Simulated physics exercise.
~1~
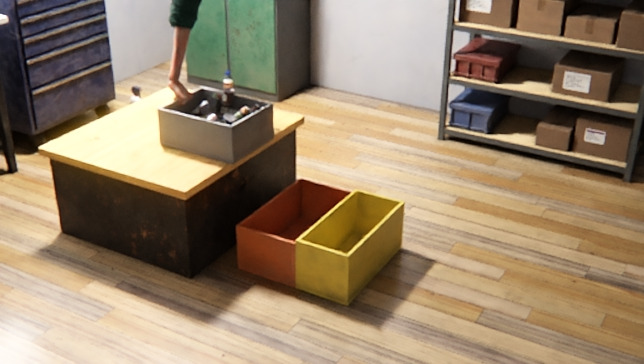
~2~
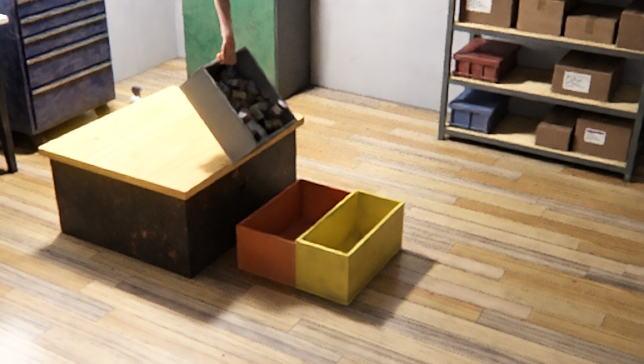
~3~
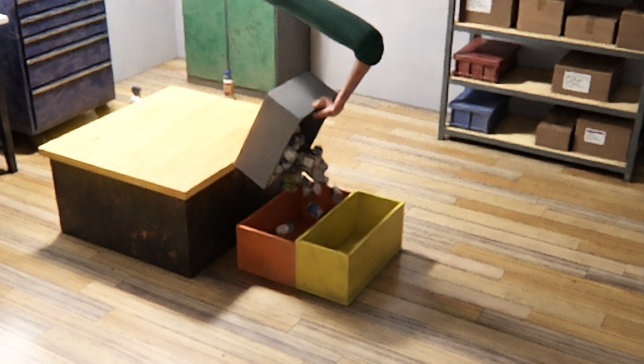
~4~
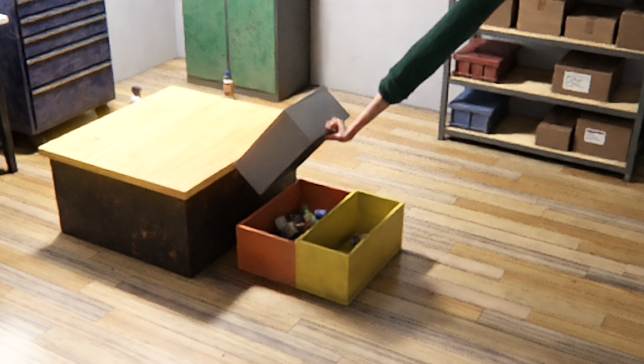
A grey tote full of small tins sits at the end of a wood-topped bench in a workshop, seen from above at an angle. On the wooden floor to the right stand an empty orange bin and a yellow trough beyond it, with green and blue cabinets behind and shelves of boxes at right. A green-sleeved arm reaches in, and the tote tilts steeply over the bench's edge. The tins tumble out in a stream, mostly into the orange bin. Finally the hand holds the tote tipped far over, with tins heaped in the orange bin and fewer in the yellow trough.
